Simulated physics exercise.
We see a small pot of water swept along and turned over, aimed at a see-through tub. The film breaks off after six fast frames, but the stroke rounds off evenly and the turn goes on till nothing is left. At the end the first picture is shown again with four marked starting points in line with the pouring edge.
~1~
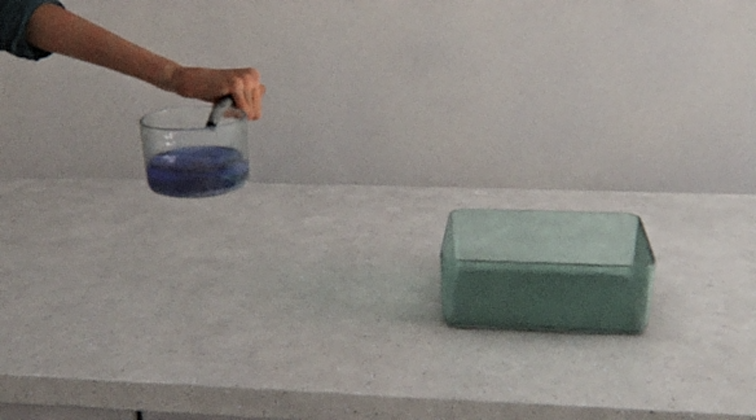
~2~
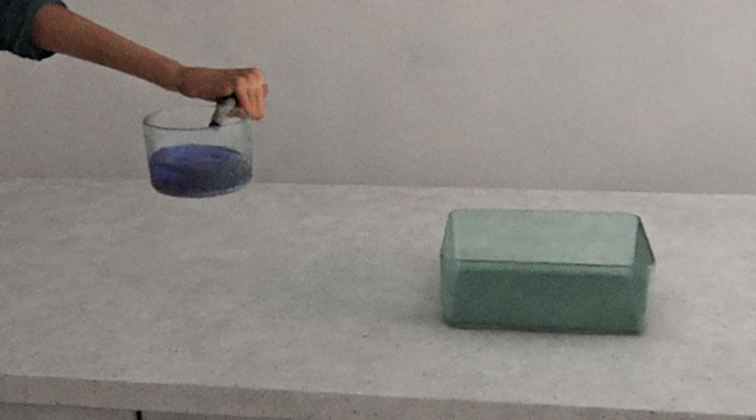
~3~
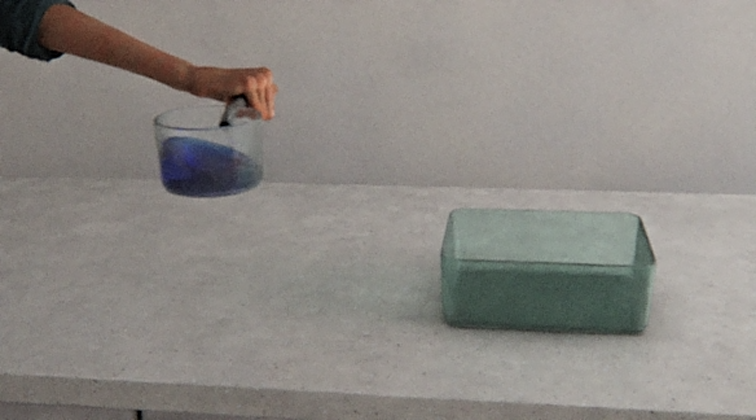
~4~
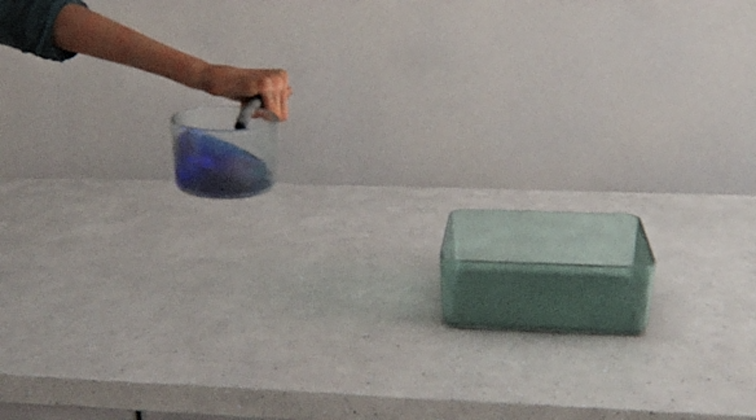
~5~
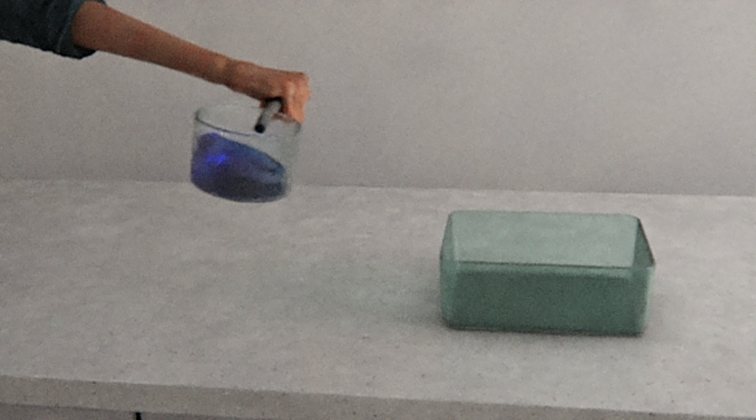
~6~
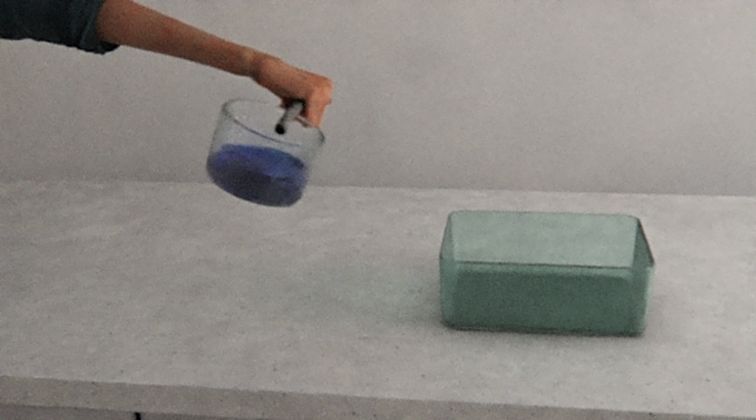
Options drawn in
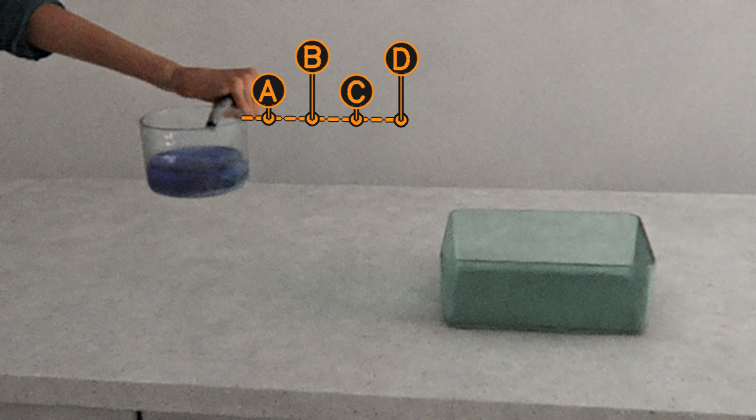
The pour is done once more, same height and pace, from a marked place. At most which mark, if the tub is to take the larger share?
That is place B.
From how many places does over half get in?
Three of the four.
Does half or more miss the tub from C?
No, that is safe.
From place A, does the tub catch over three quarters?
No, less.
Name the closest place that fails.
The answer is A.
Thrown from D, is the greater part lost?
No.
On the marked copy, A at (268, 118); B at (312, 118); C at (356, 119); D at (401, 120).
For place A, about 30 % lands in the tub, 65 % falls short and 5 % goes beside or beyond.
For place B, about 66 % lands in the tub, 28 % falls short and 6 % goes beside or beyond.
For place C, about 87 % lands in the tub, 5 % falls short and 8 % goes beside or beyond.
For place D, about 89 % lands in the tub, 5 % falls short and 6 % goes beside or beyond.
